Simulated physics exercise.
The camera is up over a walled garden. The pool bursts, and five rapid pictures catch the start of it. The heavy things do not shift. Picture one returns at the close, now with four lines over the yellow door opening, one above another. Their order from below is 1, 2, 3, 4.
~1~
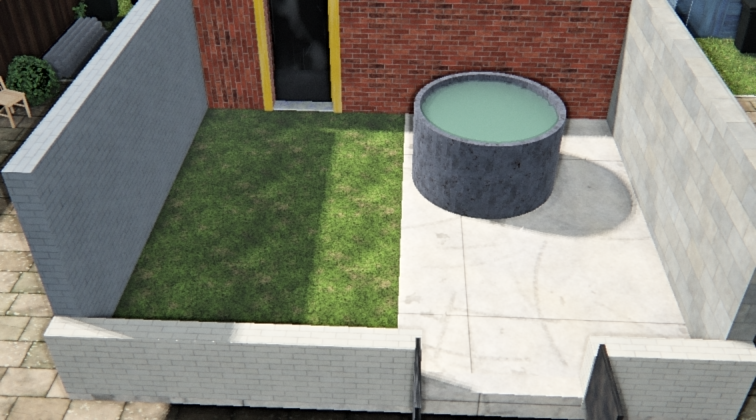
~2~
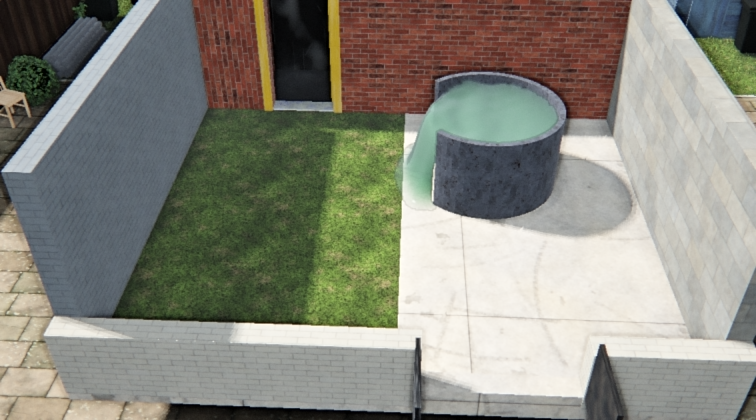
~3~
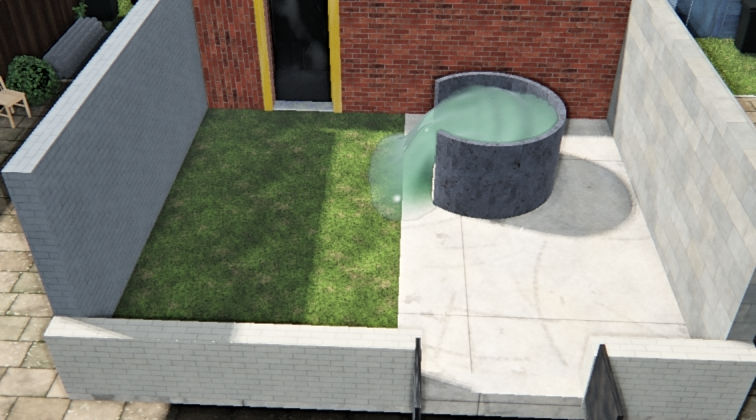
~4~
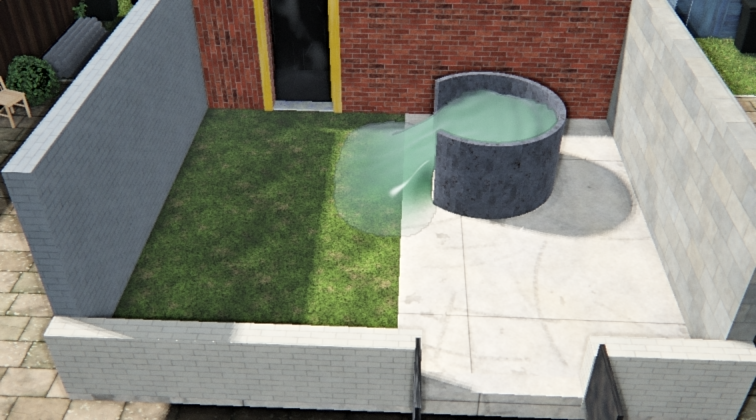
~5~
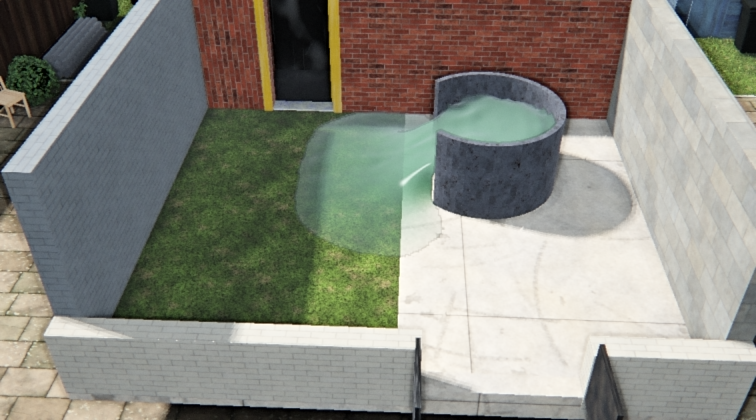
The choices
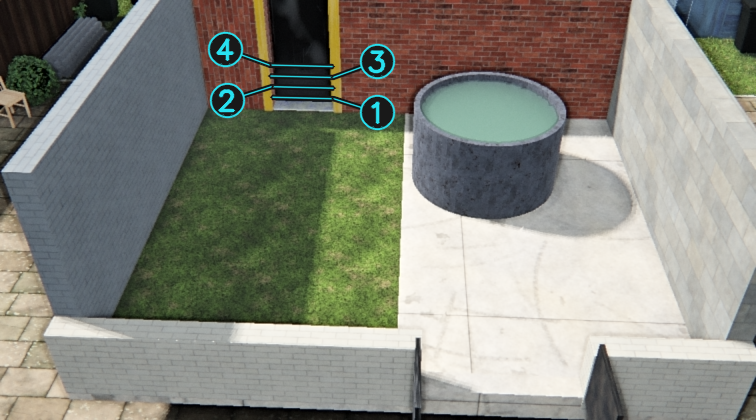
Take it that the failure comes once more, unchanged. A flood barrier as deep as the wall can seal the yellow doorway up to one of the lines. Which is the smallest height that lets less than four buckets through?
Use height 1.
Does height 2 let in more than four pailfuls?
No.
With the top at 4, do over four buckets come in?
No, not at all.
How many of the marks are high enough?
All of them.
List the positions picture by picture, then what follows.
The first picture shows water in the pool at rest, its middle at (489, 112); foot of the yellow doorway at (303, 111); open gate at (506, 329).
In the second picture, 1 % of the ground under water, visible out to (425, 194).
In the third picture, 4 % of the ground under water, visible out to (390, 213).
In the fourth picture, 9 % of the ground under water, visible out to (369, 128).
In the fifth picture, 17 % of the ground under water, visible out to (322, 128).
In cyan, 1 at (303, 97); 2 at (302, 87); 3 at (301, 76); 4 at (300, 65); from the bottom up 1, 2, 3, 4.
With 1, a splash gets over, under a bucket.
With 2, nothing gets over.
With 3, nothing gets over.
With 4, nothing gets over.
